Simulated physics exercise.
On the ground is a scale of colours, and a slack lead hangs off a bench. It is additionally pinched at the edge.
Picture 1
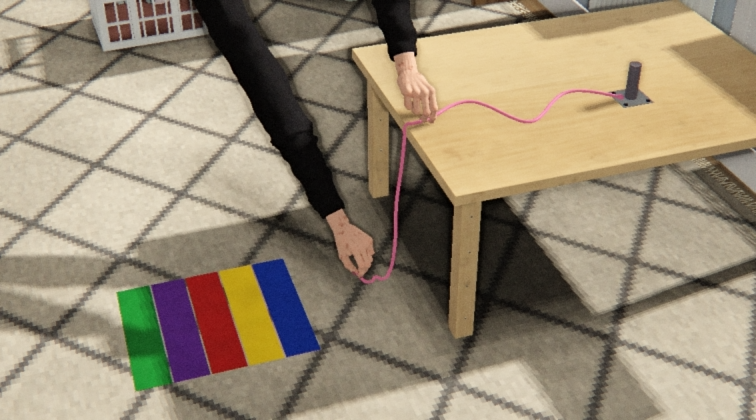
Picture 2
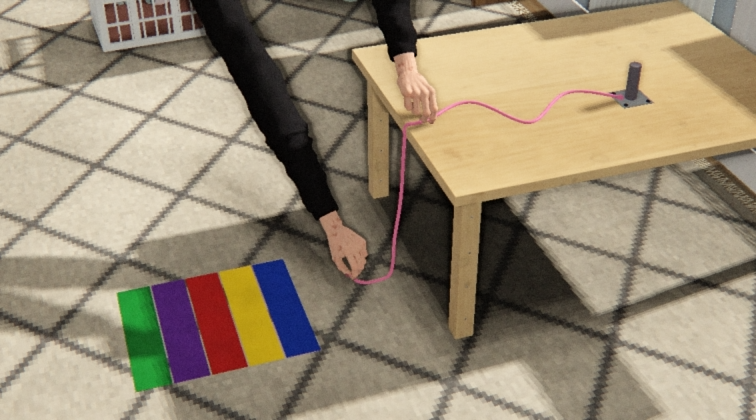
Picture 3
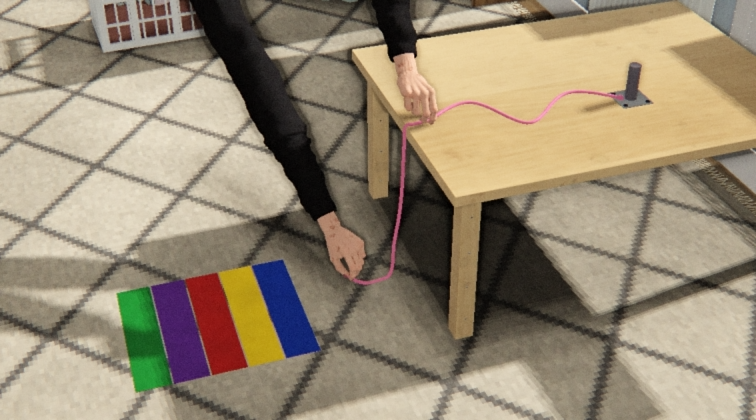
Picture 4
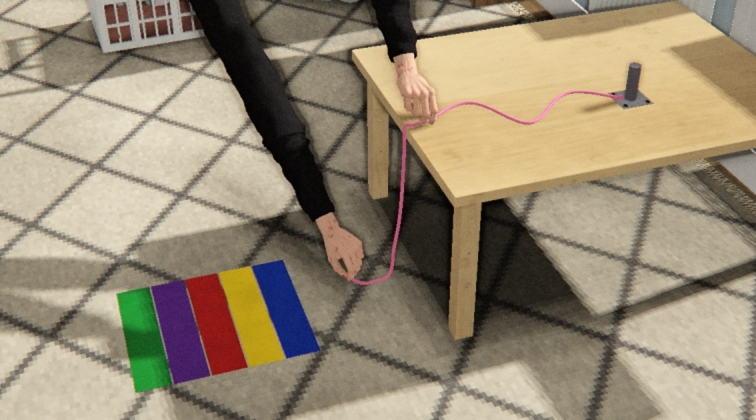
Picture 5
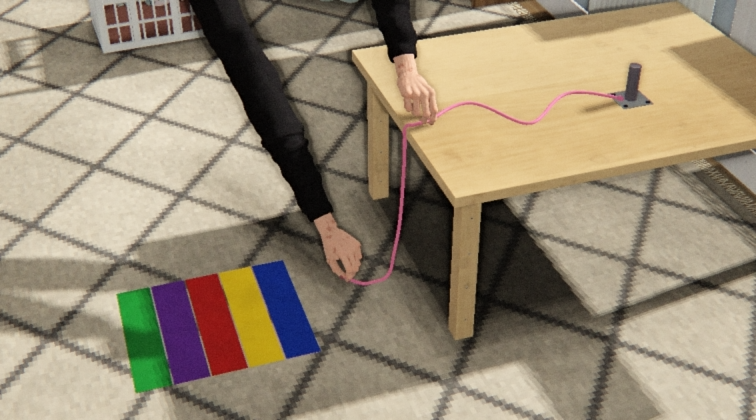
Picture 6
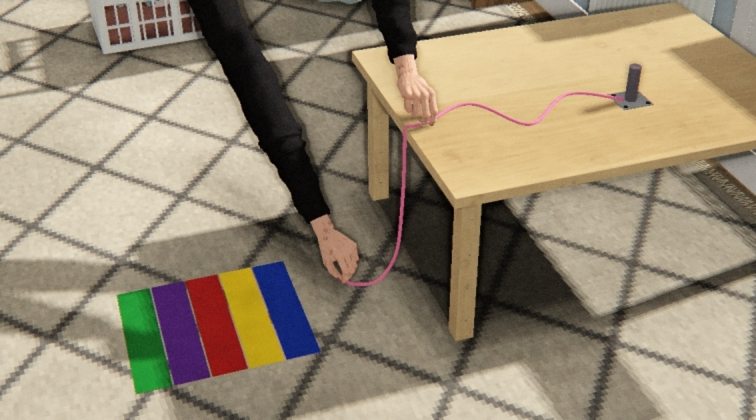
A pink cord snakes from a dark upright post across a pale wooden table at right and hangs over its near left edge, seen from above in a room with a diamond-patterned rug. One hand pinches it at the edge while another holds its low end, right of green, purple, red, yellow and blue strips. The lower hand drifts very slightly left, drawing the end along, while all else stays still.
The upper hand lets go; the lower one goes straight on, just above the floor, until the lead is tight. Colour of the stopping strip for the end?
Purple.
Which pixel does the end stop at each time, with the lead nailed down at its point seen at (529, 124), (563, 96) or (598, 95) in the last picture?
Try one gives (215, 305), try two (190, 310), and try three (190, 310).
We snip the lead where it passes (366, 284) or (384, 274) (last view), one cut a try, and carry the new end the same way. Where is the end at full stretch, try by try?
Going through both, you get (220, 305) and then (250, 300).
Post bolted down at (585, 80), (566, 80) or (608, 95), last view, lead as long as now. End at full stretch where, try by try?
Estimated pixels per try: (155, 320); (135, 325); (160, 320).
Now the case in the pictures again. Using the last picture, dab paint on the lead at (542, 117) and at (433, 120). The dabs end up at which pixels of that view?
(517, 114) for the first, (382, 149) for the second.
Soon after, end near (236, 302); over yellow.
Then, end near (201, 309); over red.
At full stretch, end near (179, 314); over purple. It gets as far as the purple strip.
